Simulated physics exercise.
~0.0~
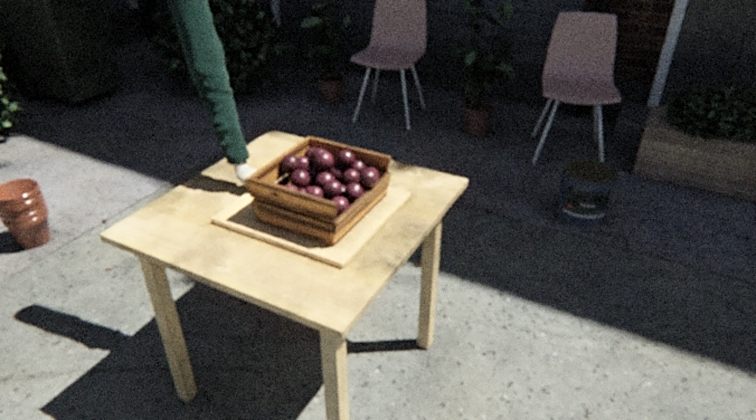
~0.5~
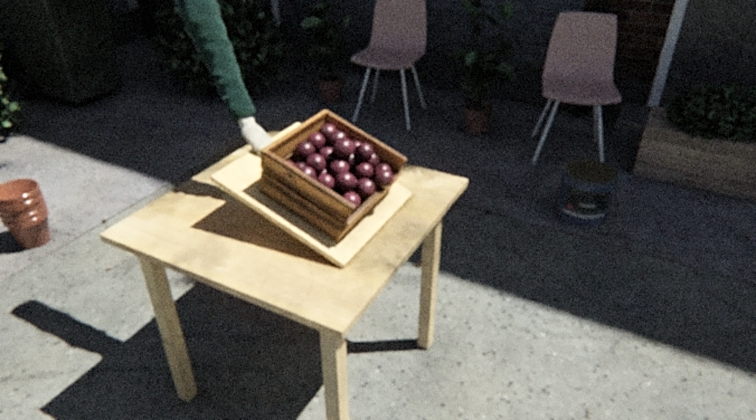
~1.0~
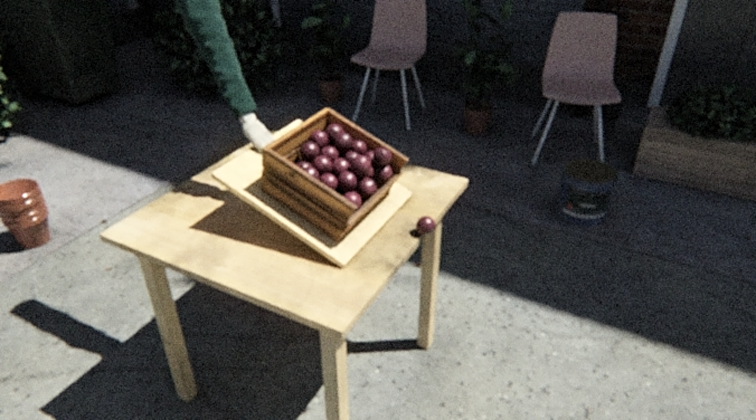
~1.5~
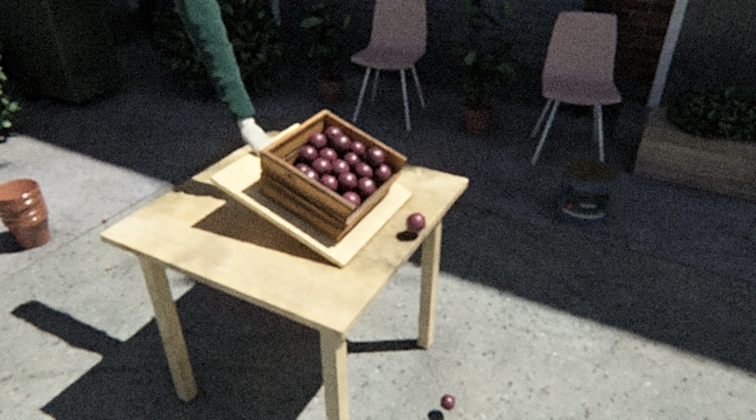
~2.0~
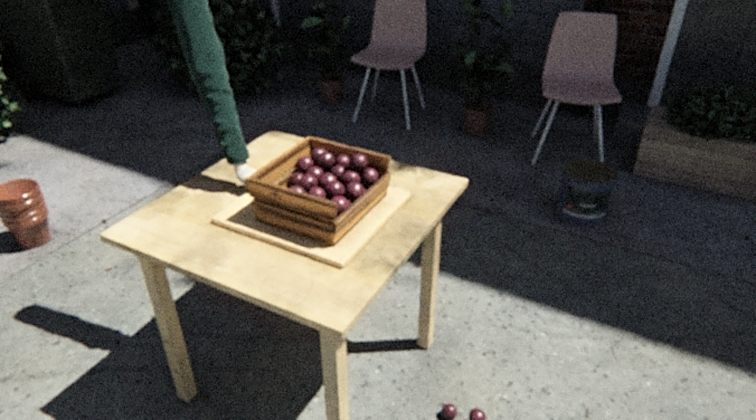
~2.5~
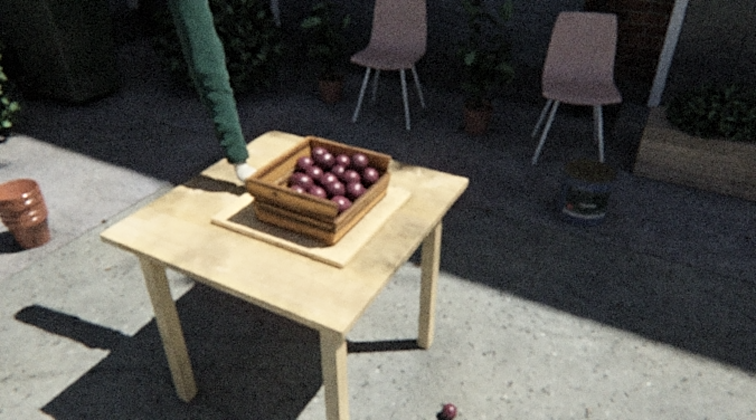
On a sunlit concrete patio, seen from slightly above, a pale wooden table stands before two pinkish chairs, potted plants and a dark bucket, with terracotta pots at the left. A brown wooden box heaped with round, dark purple onions sits on a light board on the table. A green-sleeved arm with a pale hand lifts the board's left side, tilting the box down toward the right. One onion drops past the table's right edge to the ground, and another follows. The hand lowers the board flat, leaving the box still mostly full and the fallen onions on the concrete below.
